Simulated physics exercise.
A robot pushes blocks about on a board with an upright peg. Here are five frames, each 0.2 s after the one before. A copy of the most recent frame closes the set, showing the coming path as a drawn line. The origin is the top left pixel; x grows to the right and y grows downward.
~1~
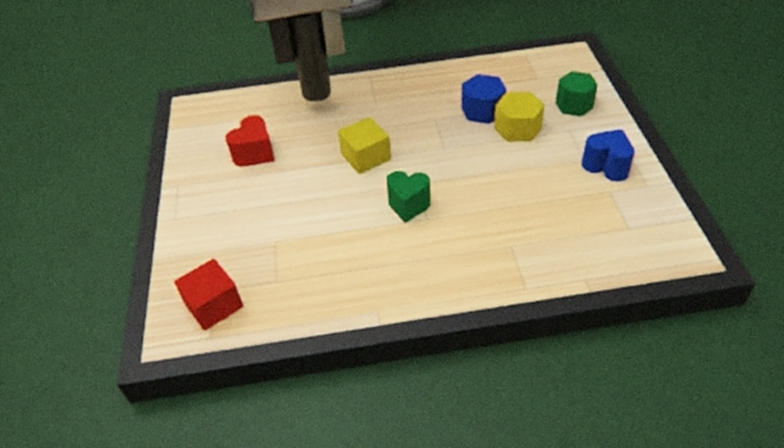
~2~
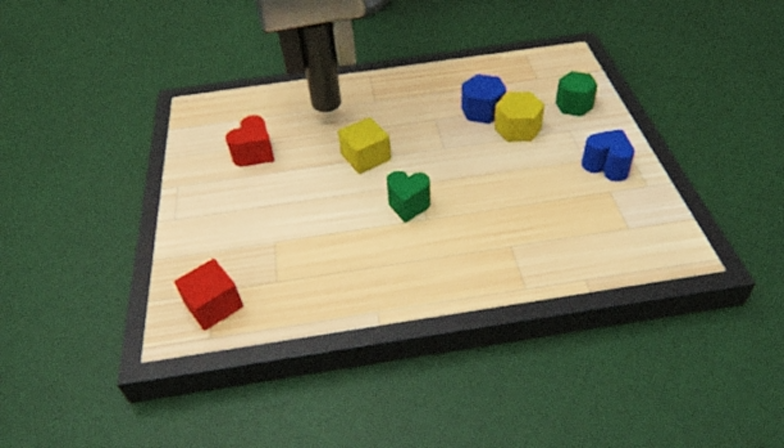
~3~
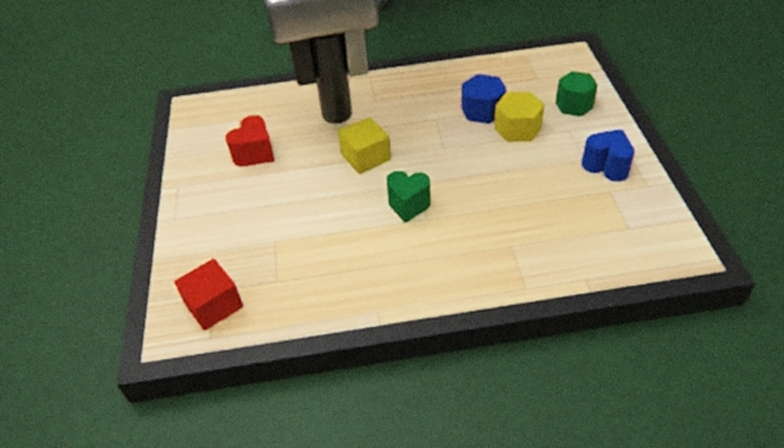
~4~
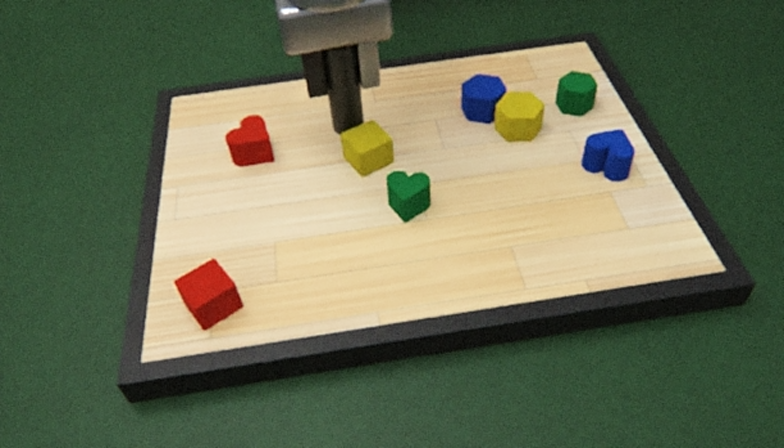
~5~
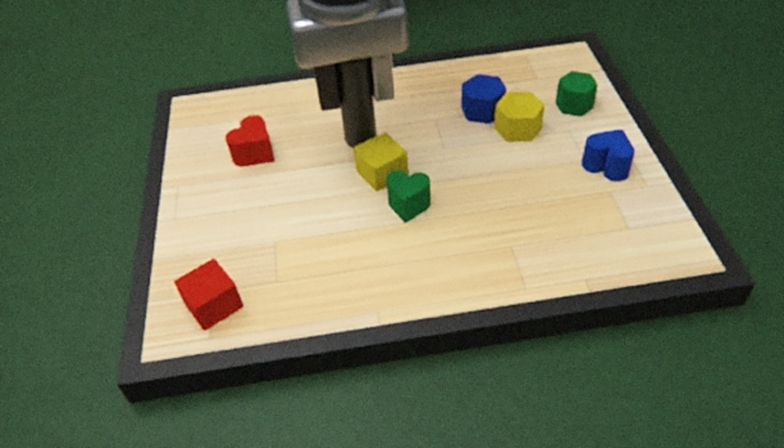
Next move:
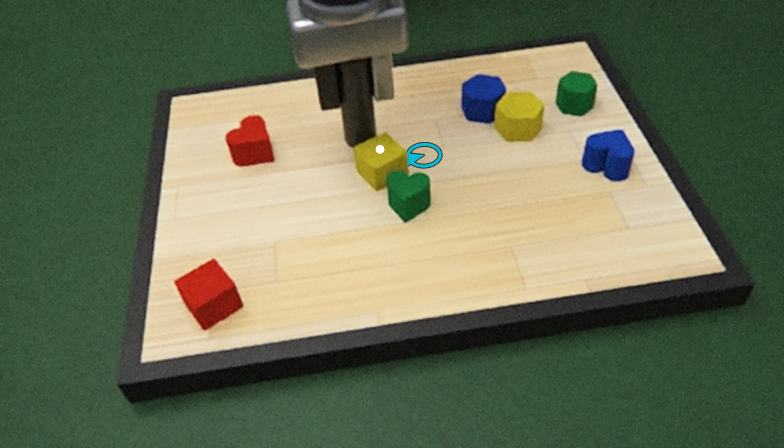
A robot arm moves its peg toward the yellow block and pushes it beside the green heart.
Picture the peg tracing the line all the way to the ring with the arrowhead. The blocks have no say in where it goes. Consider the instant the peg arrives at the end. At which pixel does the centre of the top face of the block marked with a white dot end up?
Put as a pixel place, it's (400, 161).
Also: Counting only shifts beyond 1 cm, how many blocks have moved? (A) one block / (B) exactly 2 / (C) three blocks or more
My pick is A.
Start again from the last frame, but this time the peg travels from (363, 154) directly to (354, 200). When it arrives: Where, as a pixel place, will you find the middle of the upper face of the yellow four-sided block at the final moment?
Close to (389, 178).
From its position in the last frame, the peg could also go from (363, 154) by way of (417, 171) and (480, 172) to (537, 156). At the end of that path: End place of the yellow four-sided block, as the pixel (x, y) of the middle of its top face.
Most likely (410, 174).
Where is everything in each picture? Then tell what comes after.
The first picture shows peg tip (317, 93); block tops, yellow four-sided block (363, 133); green heart (407, 182); blue hexagonal block (484, 86).
The second picture shows peg (327, 103); blocks unchanged.
The third picture shows peg (337, 115); blocks unchanged.
The fourth picture shows peg (349, 126); yellow four-sided block (366, 136).
The fifth picture shows peg (361, 139); yellow four-sided block (380, 149); green heart (407, 182); blue hexagonal block (484, 86).
Path on the board, from (363, 154) through (383, 157) and (404, 160) to (424, 155); the dot is on the yellow four-sided block.
On the path given first. Halfway along, peg (392, 145); yellow four-sided block (399, 160), turned 35° clockwise; green heart (409, 186).
At the end, peg (424, 140); yellow four-sided block (400, 161), turned 40° clockwise; green heart (410, 187); blue hexagonal block in place.
